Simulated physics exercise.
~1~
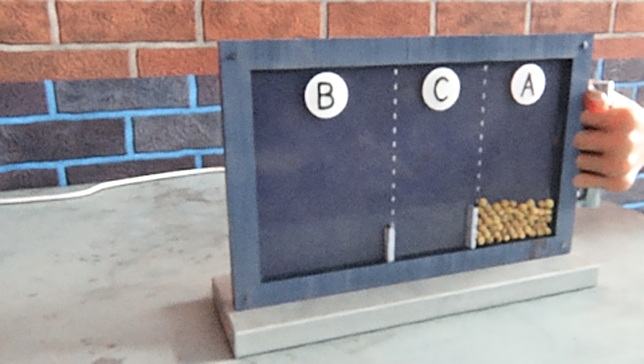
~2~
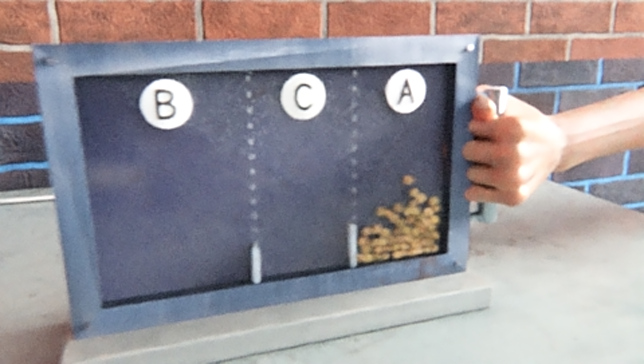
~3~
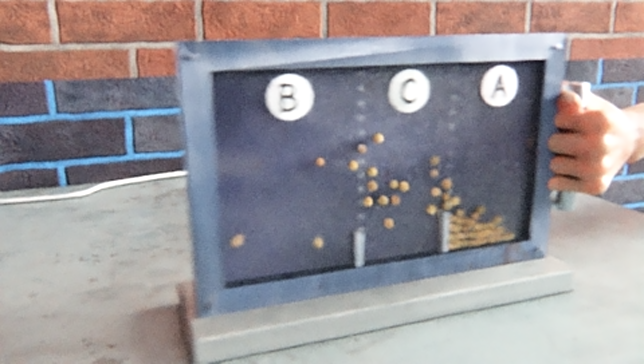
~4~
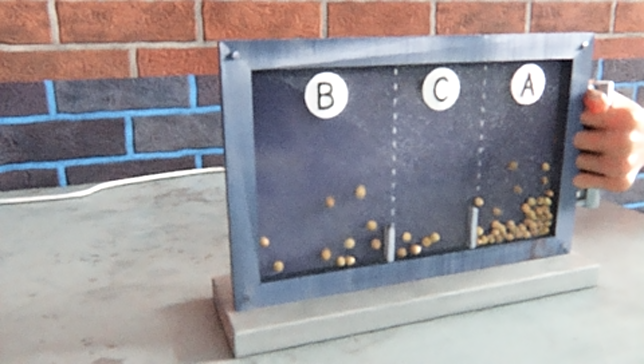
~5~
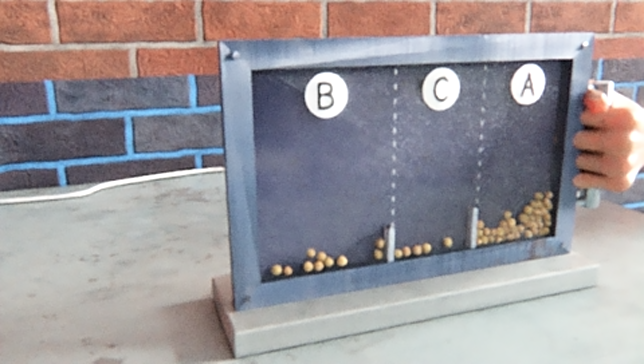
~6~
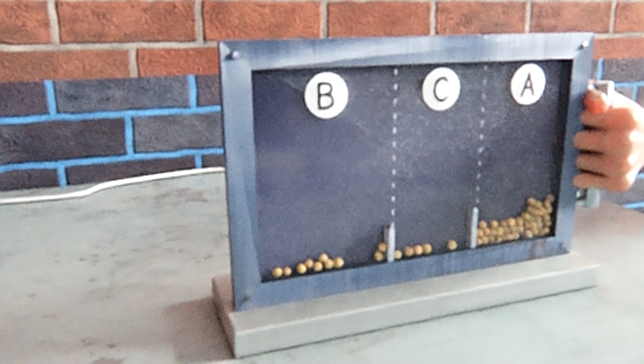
A dark, blue-framed box with a clear face stands upright on a grey base, gripped at its right side by a hand, on a pale grey table before a red and dark brick wall with blue mortar. Round white labels read B, C and A from left to right, and small tan beads lie heaped under A. The hand slides the box left, and the beads pile up, then drives it back right. Beads fly leftward over the low dividers, scattering through C into B. The box stops where it began, and the beads settle, most in A, some in B, fewest in C.
